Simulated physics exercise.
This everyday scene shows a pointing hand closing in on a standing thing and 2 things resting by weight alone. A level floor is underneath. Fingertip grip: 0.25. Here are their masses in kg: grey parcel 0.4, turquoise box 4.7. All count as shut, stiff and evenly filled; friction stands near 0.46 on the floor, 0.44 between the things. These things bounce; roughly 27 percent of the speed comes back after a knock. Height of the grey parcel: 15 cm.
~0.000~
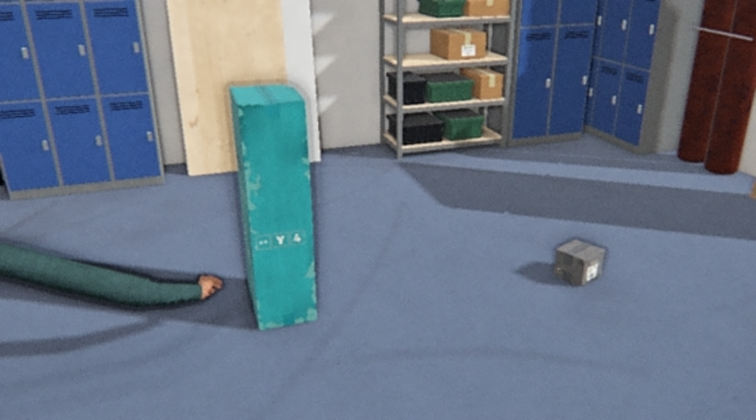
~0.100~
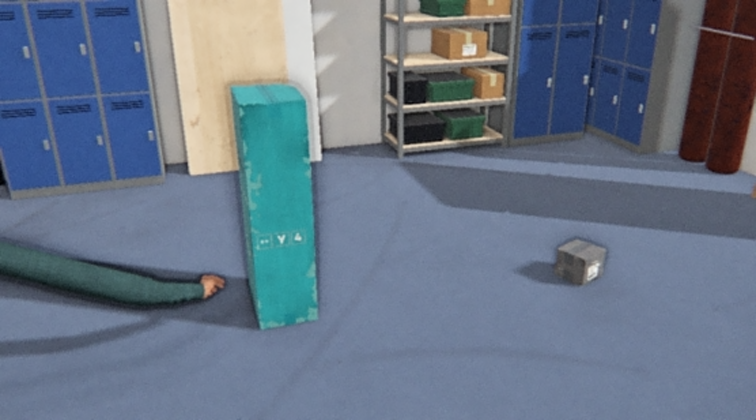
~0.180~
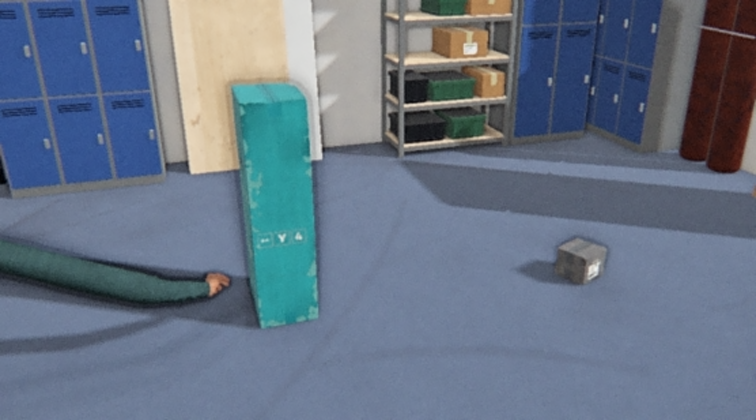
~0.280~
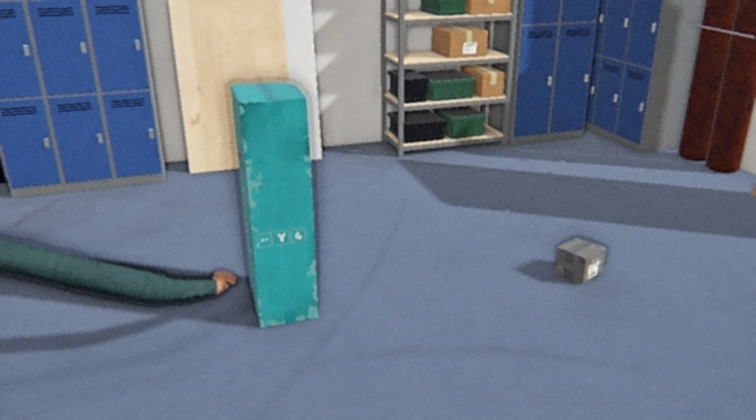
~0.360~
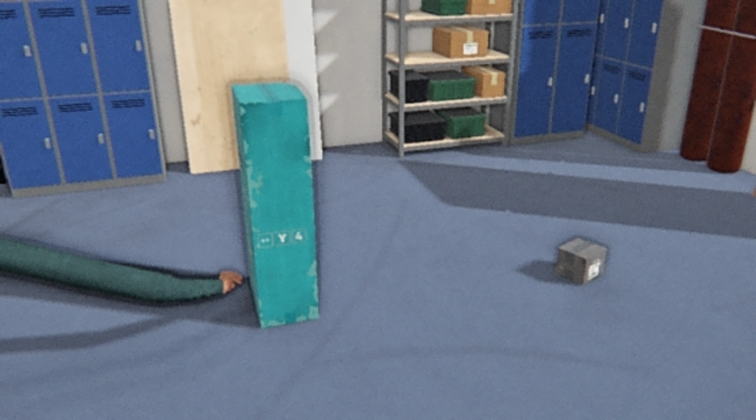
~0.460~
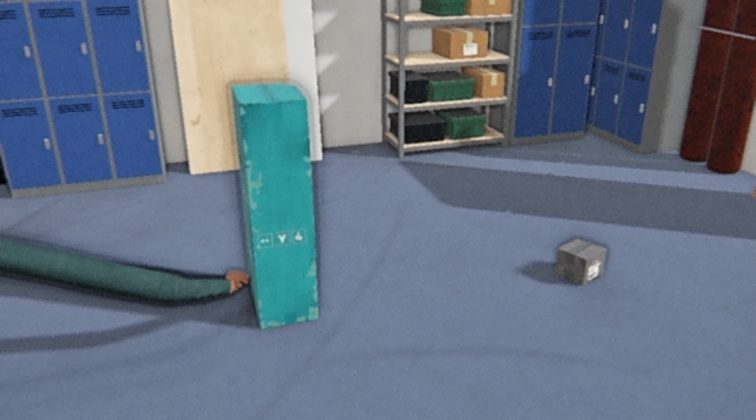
A tall turquoise box stood still on a blue floor while a green-sleeved arm reached in from the left, its hand moving slightly right to the box's lower side; a small grey parcel sat motionless.
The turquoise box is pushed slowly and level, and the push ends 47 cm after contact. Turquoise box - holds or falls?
Holds.
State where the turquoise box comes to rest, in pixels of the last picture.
It ends up at about (383, 193).
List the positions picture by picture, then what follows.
In the first frame, 0 cm of travel; turquoise box (275, 207); grey parcel (579, 263).
In the second frame, 0 cm of travel; turquoise box (276, 207); grey parcel (580, 262).
In the third frame, 2 cm of travel; turquoise box (276, 206); grey parcel (581, 262).
In the fourth frame, 5 cm of travel; turquoise box (276, 205); grey parcel (580, 261).
In the fifth frame, 8 cm of travel; turquoise box (276, 205); grey parcel (581, 261).
In the sixth frame, 11 cm of travel; turquoise box (276, 206); grey parcel (581, 262).
After 1.06 s, 29 cm of travel; turquoise box slid 16 cm near (314, 201).
After 1.66 s, 47 cm of travel; turquoise box slid 34 cm near (355, 196).
At rest (2.8 s), not toppled but over 14 cm from the start, turquoise box; grey parcel in place, give or take 14 cm. Seen from the same camera at the end, turquoise box near (383, 193).
